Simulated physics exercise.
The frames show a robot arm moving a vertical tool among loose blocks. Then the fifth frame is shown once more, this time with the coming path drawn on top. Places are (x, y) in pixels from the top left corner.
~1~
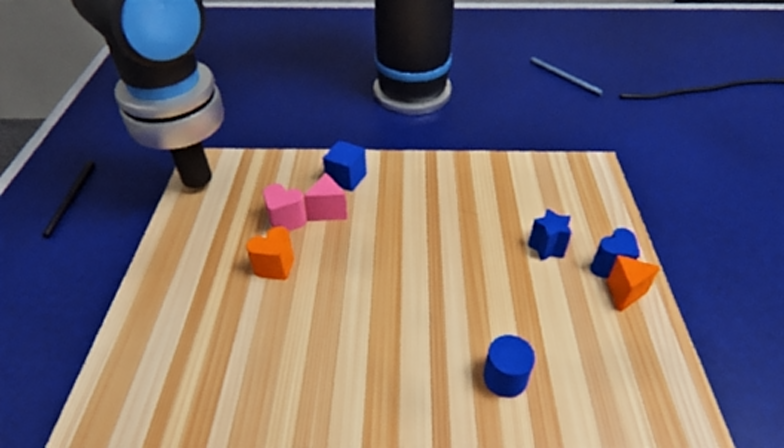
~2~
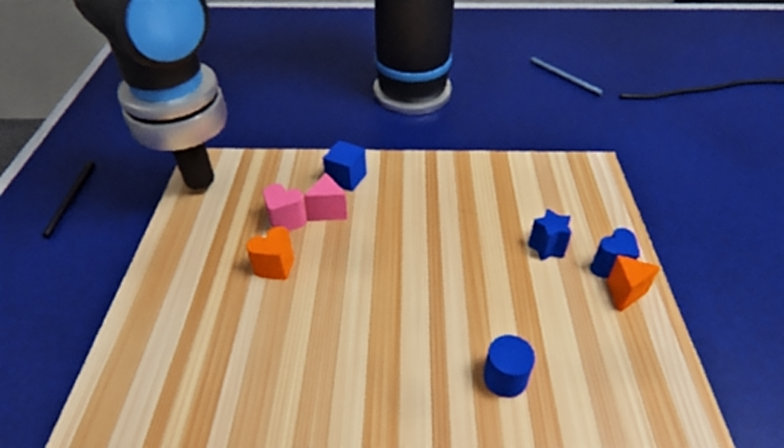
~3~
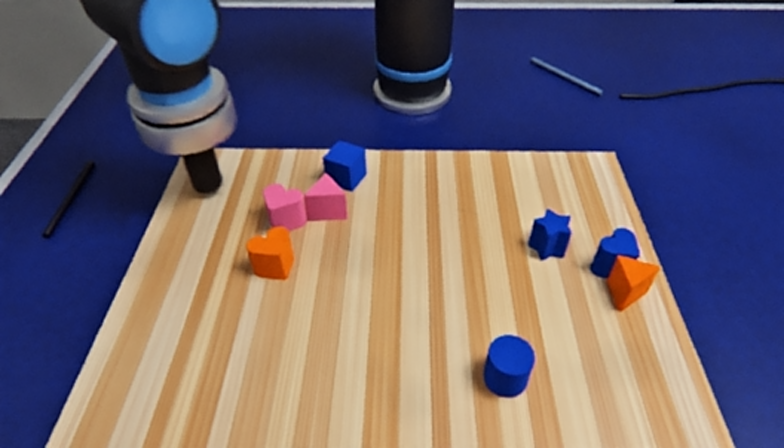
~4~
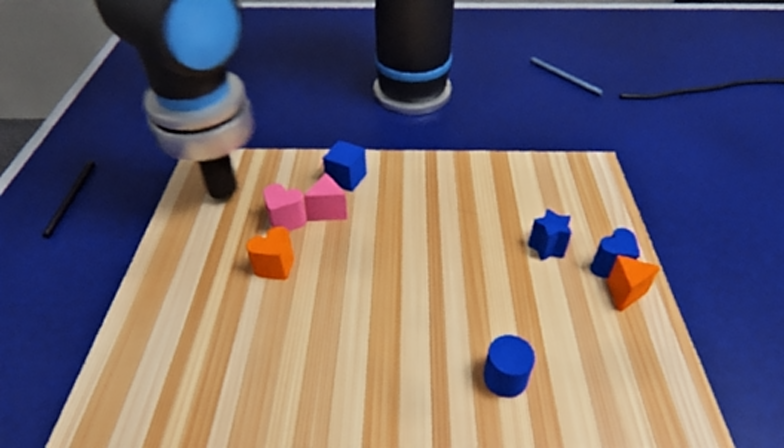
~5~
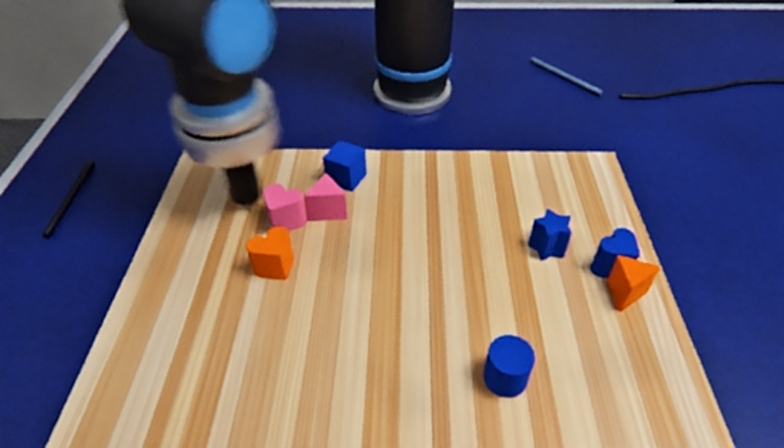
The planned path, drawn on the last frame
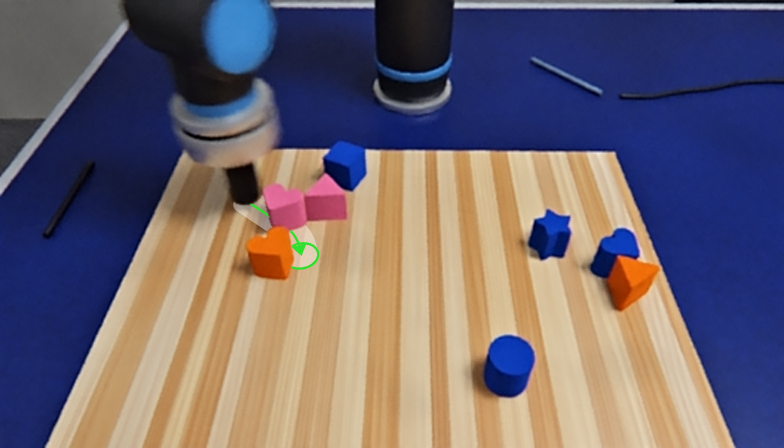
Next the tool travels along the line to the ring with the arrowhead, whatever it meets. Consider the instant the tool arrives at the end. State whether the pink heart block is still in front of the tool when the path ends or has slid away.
It slips away.
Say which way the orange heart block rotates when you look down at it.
It twists with the clock when seen from above.
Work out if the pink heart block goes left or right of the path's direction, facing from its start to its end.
Shifted left.
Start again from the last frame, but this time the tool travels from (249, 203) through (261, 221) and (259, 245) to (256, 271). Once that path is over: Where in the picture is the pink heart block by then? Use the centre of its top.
I'd guess (293, 209).
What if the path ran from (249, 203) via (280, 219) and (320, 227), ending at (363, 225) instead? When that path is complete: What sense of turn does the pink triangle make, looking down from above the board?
Twists anticlockwise.
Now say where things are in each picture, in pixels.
Tool tip (197, 179); block tops, orange heart block (270, 241); pink heart block (281, 196); pink triangle (325, 187), in the first frame.
Tool (200, 181); blocks unchanged, in the second frame.
Tool (209, 185); blocks unchanged, in the third frame.
Tool (224, 190); blocks unchanged, in the fourth frame.
Tool (247, 196); orange heart block (270, 241); pink heart block (281, 196); pink triangle (325, 187), in the fifth frame.
Path on the board, from (249, 203) by way of (270, 217) and (292, 233) to (301, 256).
The first path, step by step. One third of the way, tool (270, 211); pink heart block (296, 205); pink triangle (331, 188), turned 35° anticlockwise.
Two thirds of the way, tool (291, 227); pink heart block (321, 220); pink triangle (332, 189), turned 45° anticlockwise.
At the end, tool (300, 249); orange heart block (264, 252), turned 30° clockwise; pink heart block (337, 231), turned 50° anticlockwise; pink triangle (332, 189), turned 45° anticlockwise.
